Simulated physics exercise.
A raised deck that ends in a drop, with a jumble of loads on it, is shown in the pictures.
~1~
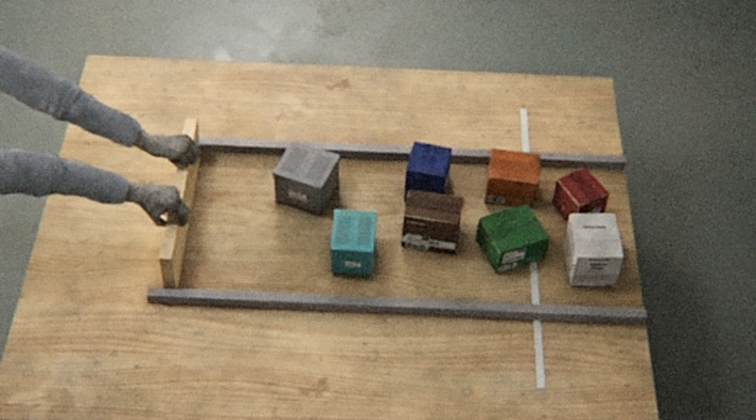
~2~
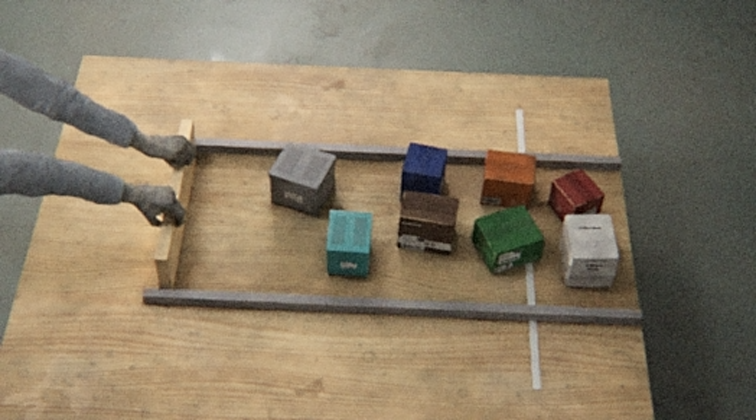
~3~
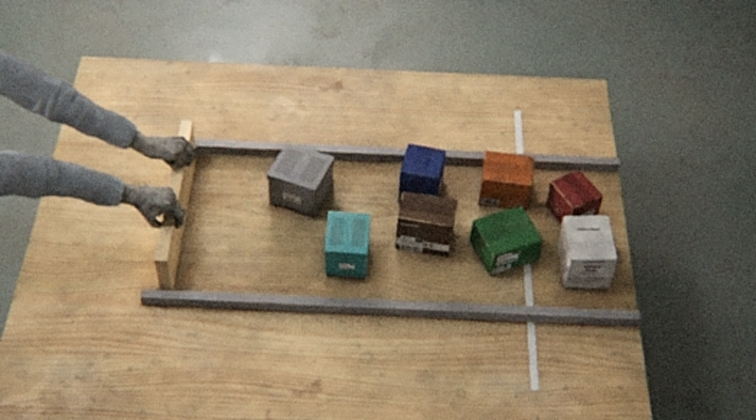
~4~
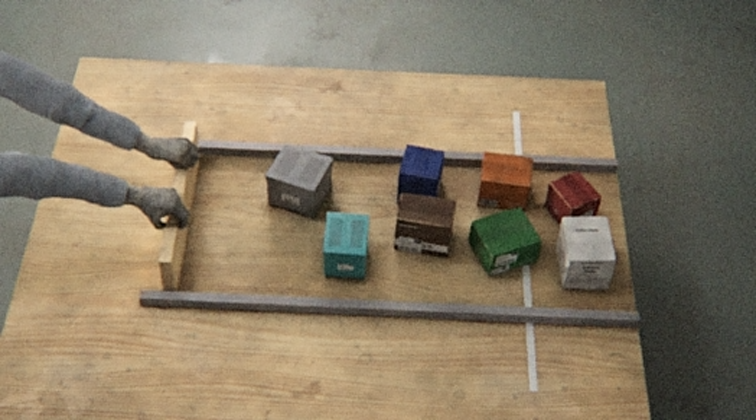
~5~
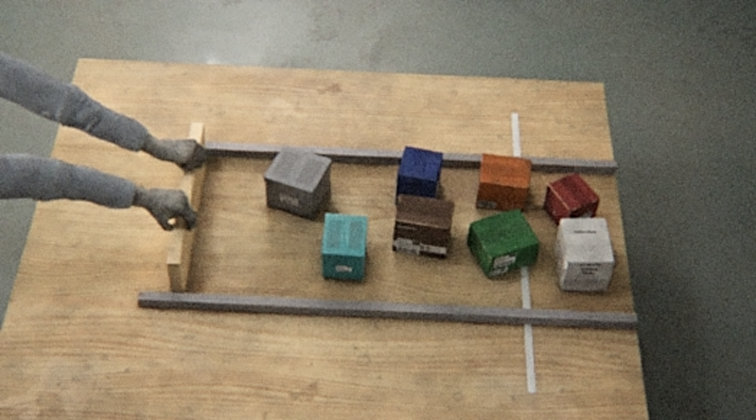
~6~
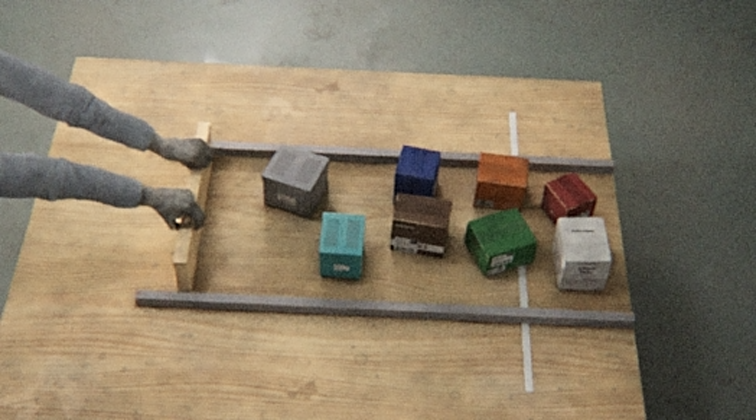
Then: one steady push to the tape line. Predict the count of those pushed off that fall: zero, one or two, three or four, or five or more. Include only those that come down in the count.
Just three or four fall.
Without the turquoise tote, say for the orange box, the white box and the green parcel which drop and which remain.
The orange box is gone; the white box is gone; and the green parcel keeps its place.
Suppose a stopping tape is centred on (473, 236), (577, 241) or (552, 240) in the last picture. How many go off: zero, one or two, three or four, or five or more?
One after another: Just one or two; at least five; five or more.
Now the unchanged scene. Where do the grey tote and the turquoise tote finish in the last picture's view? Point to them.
The grey tote settles near (545, 184); as for the turquoise tote, near (545, 258).
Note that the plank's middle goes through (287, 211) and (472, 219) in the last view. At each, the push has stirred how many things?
Up to then 1, and up to the other point 8.
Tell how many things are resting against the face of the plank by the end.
The figure is 2.
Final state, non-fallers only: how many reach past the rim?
Tally: 1.
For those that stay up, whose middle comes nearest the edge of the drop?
Green parcel - nearest.
A little later, none off yet; white box at rest near (581, 254); red parcel at rest near (569, 202); orange box at rest near (501, 183).
Next, none off yet; white box shifted a little near (589, 256); red parcel shifted a little near (581, 204); orange box shifted a little near (530, 182).
When it is over, the number that fall off is three or four; down, orange box, red parcel and white box.
